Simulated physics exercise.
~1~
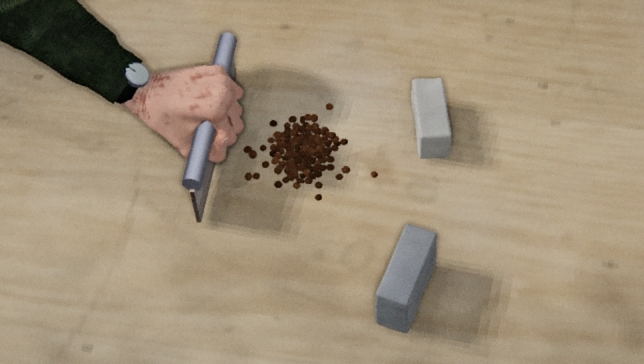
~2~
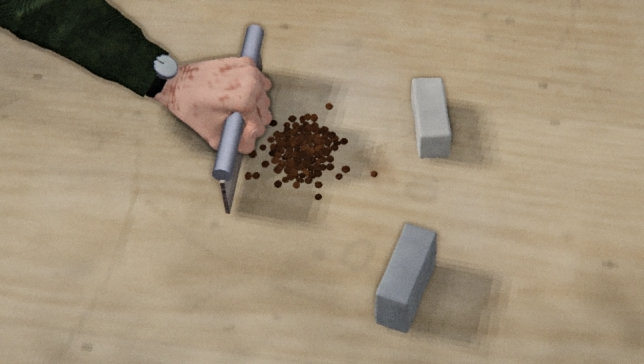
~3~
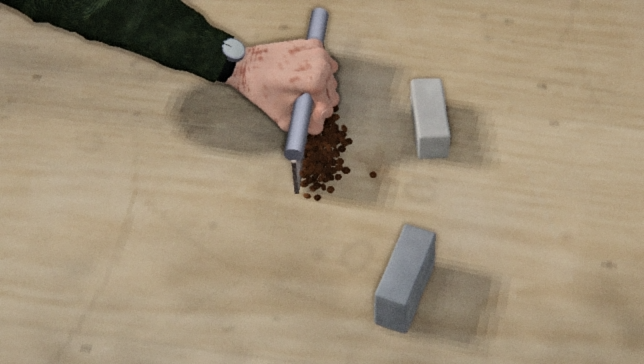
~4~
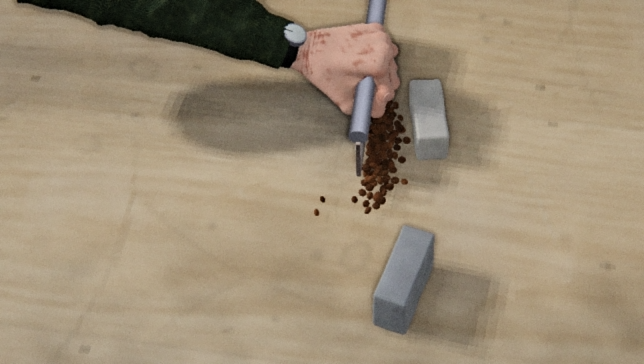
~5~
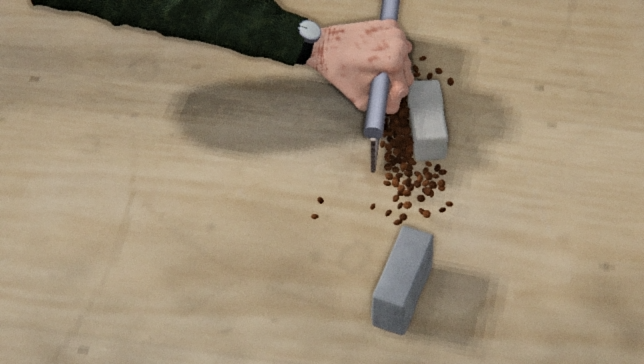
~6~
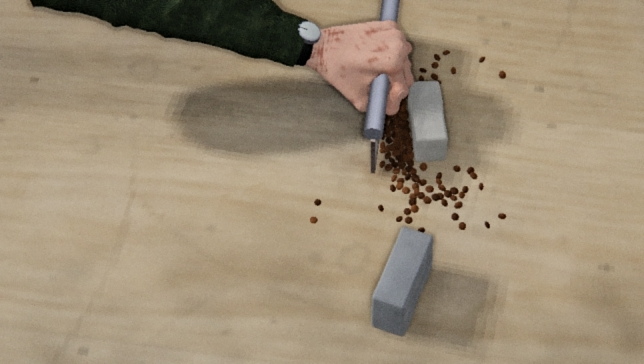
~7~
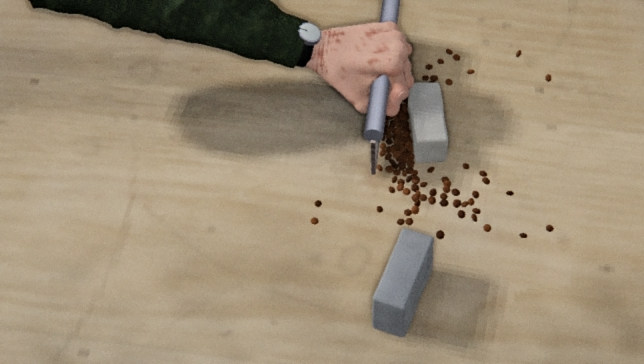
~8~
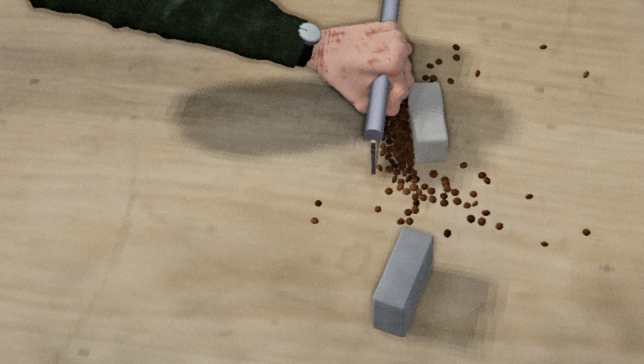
The footage shows a hand pushing a heap of small brown pieces rightward with a scraper toward two grey blocks, stopping near the upper one. Most pieces stay bunched before the blocks, while some scatter into or through the gap and a few pass around the upper block.
